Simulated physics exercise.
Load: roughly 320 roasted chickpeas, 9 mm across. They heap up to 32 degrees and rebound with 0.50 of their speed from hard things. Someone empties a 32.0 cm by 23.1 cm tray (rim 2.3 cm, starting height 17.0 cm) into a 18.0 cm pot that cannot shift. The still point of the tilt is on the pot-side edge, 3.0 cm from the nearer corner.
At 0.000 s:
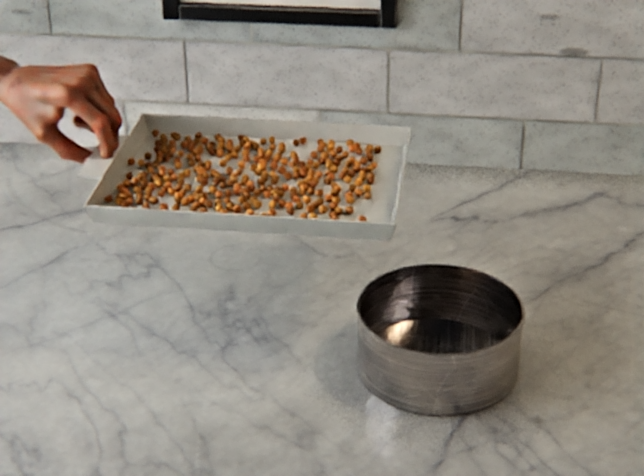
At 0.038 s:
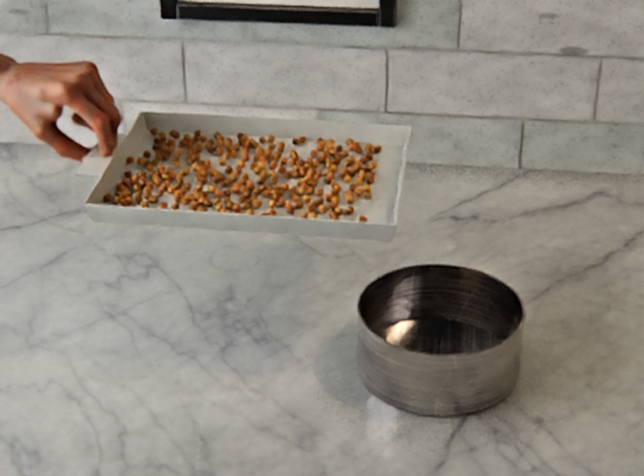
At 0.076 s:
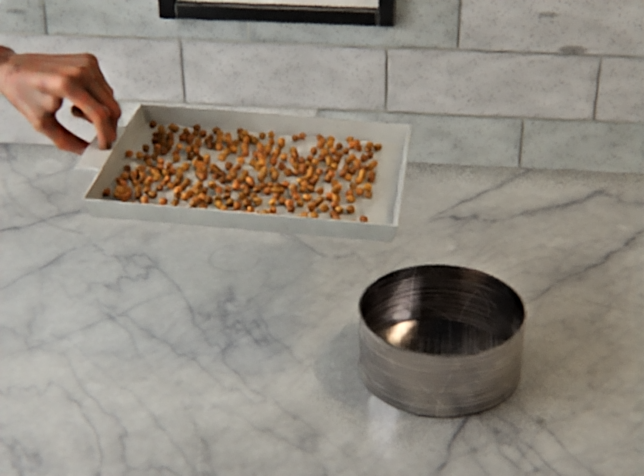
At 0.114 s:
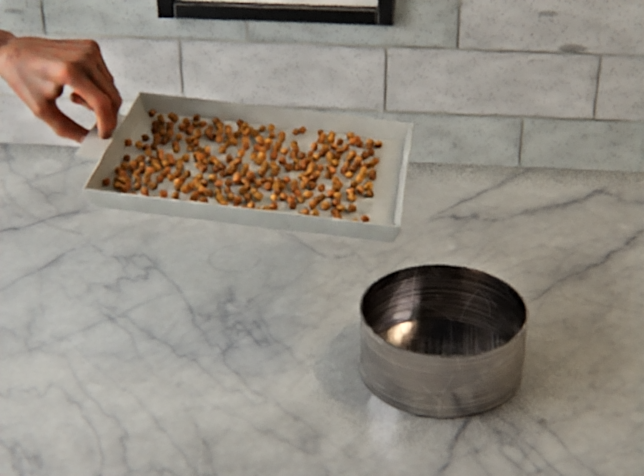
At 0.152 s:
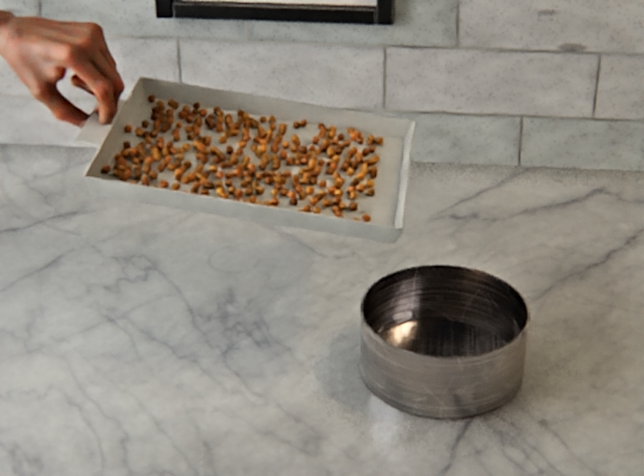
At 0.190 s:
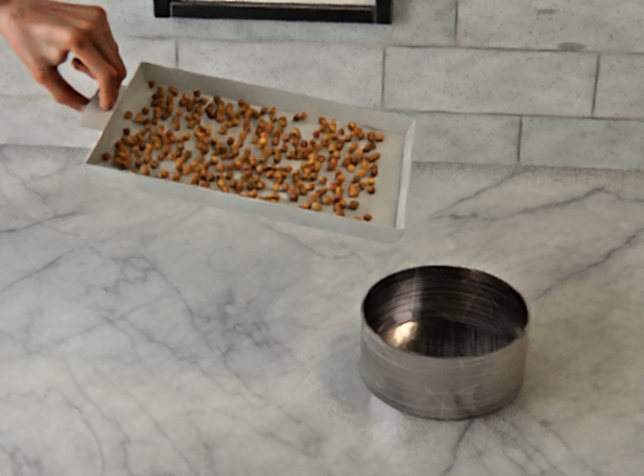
White tray of roasted chickpeas tilting gradually as a hand raises its left end, beside a metal pot on a marble counter.
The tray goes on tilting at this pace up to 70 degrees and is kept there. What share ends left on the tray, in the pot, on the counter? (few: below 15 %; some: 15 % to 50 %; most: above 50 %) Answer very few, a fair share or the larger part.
Tray: The larger part, pot: A fair share, counter: Very few.
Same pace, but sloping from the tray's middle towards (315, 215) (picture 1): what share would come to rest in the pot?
About 55 per cent.
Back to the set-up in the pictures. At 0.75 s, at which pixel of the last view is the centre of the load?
Near (396, 175).
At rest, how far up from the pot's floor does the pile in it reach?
Some 2.0 cm.
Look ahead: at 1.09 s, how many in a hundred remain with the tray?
About 60 per cent.
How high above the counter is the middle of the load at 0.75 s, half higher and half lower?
Roughly 22 cm.
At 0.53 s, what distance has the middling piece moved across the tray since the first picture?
Roughly 6 cm.
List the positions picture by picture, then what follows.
In the first frame, tray tilt 0 degrees, front corners at (92, 203) and (390, 221); middle of the pieces at (246, 178); pot at (440, 306).
In the second frame, tray tilt 1 degrees, front corners at (91, 202) and (391, 221); middle of the pieces at (245, 177).
In the third frame, tray tilt 2 degrees, front corners at (90, 197) and (392, 222); middle of the pieces at (245, 174).
In the fourth frame, tray tilt 5 degrees, front corners at (91, 187) and (395, 223), lowest corner right front; middle of the pieces at (246, 168).
In the fifth frame, tray tilt 8 degrees, front corners at (91, 174) and (397, 224), lowest corner right front; middle of the pieces at (247, 160).
In the sixth frame, tray tilt 11 degrees, front corners at (92, 162) and (399, 226), lowest corner right front; middle of the pieces at (248, 152); pot at (446, 309). Its pace works out near 85 degrees a second.
After 0.53 s, tilt 40 degrees; the tray holds 100 %, the pot 0 %.
After 0.75 s, tilt 59 degrees; the tray holds 100 %, the pot 0 %.
After 1.09 s, tilt 70 degrees; the tray holds 60 %, the pot 30 %.
In the end, at 2.0 s, tray 60 %, pot 40 %, counter 0 %.
